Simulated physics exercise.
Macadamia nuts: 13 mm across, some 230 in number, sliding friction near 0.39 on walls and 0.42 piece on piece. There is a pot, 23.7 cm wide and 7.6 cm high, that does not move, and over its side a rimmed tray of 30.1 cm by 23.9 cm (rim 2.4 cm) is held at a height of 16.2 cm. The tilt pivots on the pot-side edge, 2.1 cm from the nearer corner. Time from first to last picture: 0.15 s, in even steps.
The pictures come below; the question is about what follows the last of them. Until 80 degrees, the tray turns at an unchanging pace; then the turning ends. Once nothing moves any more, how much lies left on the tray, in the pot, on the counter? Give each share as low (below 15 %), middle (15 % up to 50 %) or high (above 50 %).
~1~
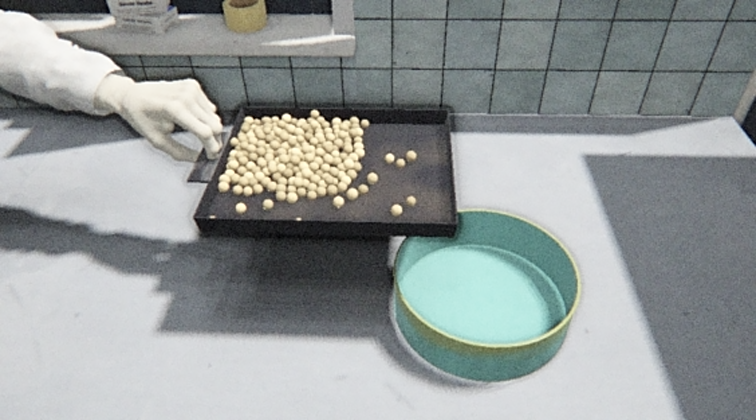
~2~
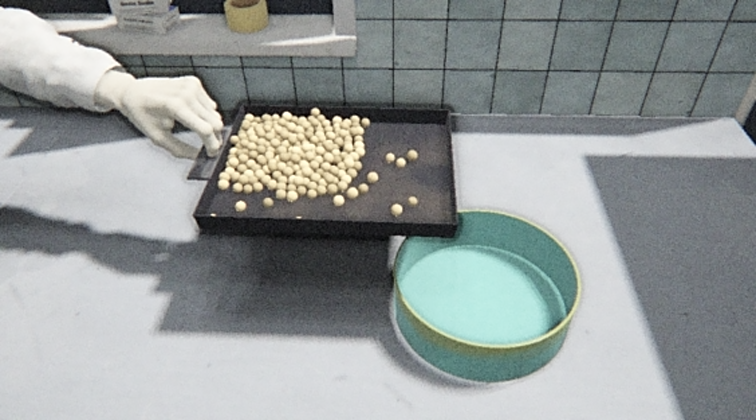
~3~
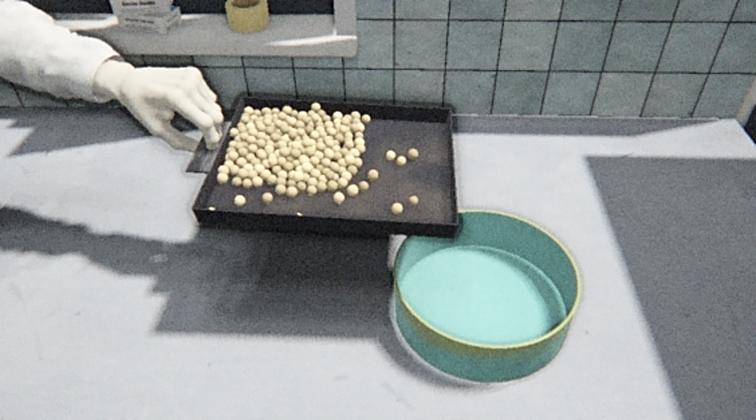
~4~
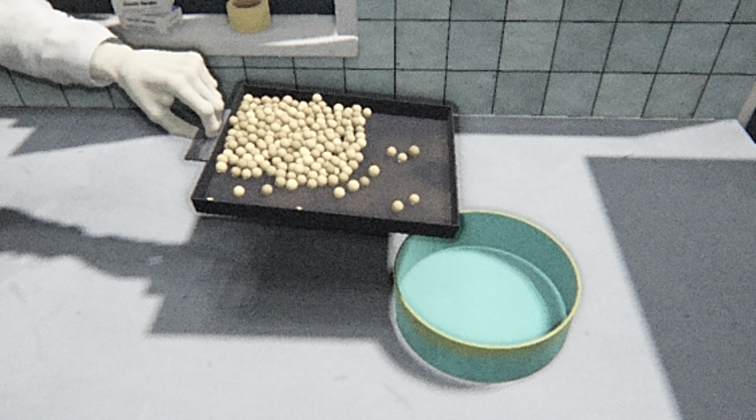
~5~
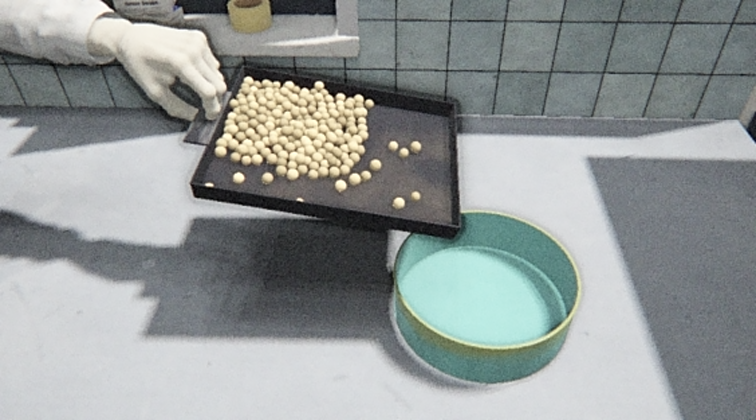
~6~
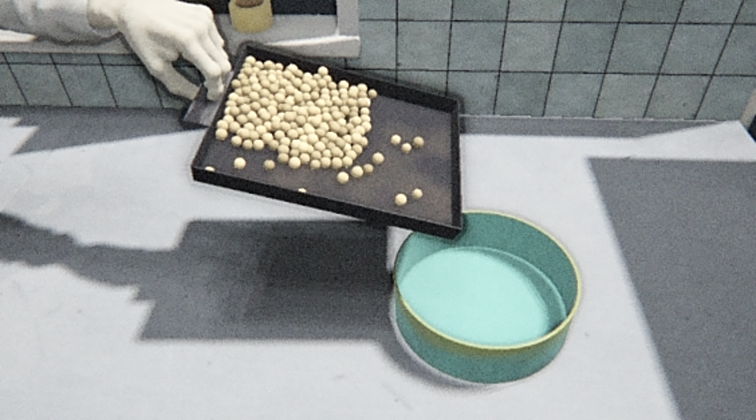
Left on the tray - low, pot - high, counter - middle.
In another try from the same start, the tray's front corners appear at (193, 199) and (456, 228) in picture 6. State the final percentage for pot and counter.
Pot 50; counter 40.
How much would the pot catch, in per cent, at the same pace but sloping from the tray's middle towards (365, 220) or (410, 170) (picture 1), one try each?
Roughly 20 per cent on the first try and 25 per cent on the second.
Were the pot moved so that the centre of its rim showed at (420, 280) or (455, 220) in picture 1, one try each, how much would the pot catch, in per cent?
I'd say some 15 per cent for the first and some 5 per cent for the second.
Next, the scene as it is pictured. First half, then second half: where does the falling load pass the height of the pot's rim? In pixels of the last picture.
(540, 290) or so first, later (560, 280).
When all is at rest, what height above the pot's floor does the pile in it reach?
Measured height: Approx. 3.0 cm.
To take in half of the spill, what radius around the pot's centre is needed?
Close to 44 cm, give or take.
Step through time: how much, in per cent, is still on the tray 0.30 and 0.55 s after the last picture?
Estimates: 100; 10.
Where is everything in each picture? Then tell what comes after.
The first picture shows tray tilt 0 degrees, front corners at (196, 216) and (455, 222); middle of the pieces at (299, 156); pot at (485, 270).
The second picture shows tray tilt 1 degrees, front corners at (196, 214) and (455, 222); middle of the pieces at (300, 155).
The third picture shows tray tilt 3 degrees, front corners at (195, 207) and (456, 223); middle of the pieces at (300, 150).
The fourth picture shows tray tilt 6 degrees, front corners at (194, 197) and (457, 224), lowest corner right front; middle of the pieces at (300, 141).
The fifth picture shows tray tilt 11 degrees, front corners at (193, 182) and (458, 225), lowest corner right front; middle of the pieces at (301, 130).
The sixth picture shows tray tilt 17 degrees, front corners at (194, 165) and (460, 227), lowest corner right front; middle of the pieces at (304, 116); pot at (485, 271).
Then, 0.18 s after the last picture, tilt 50 degrees; the tray holds 100 %, the pot 0 %.
Then, 0.30 s after the last picture, tilt 72 degrees; the tray holds 100 %, the pot 0 %.
Then, 0.55 s after the last picture, tilt 80 degrees; the tray holds 10 %, the pot 65 %.
In the end, tray 5 %, pot 70 %, counter 25 %.
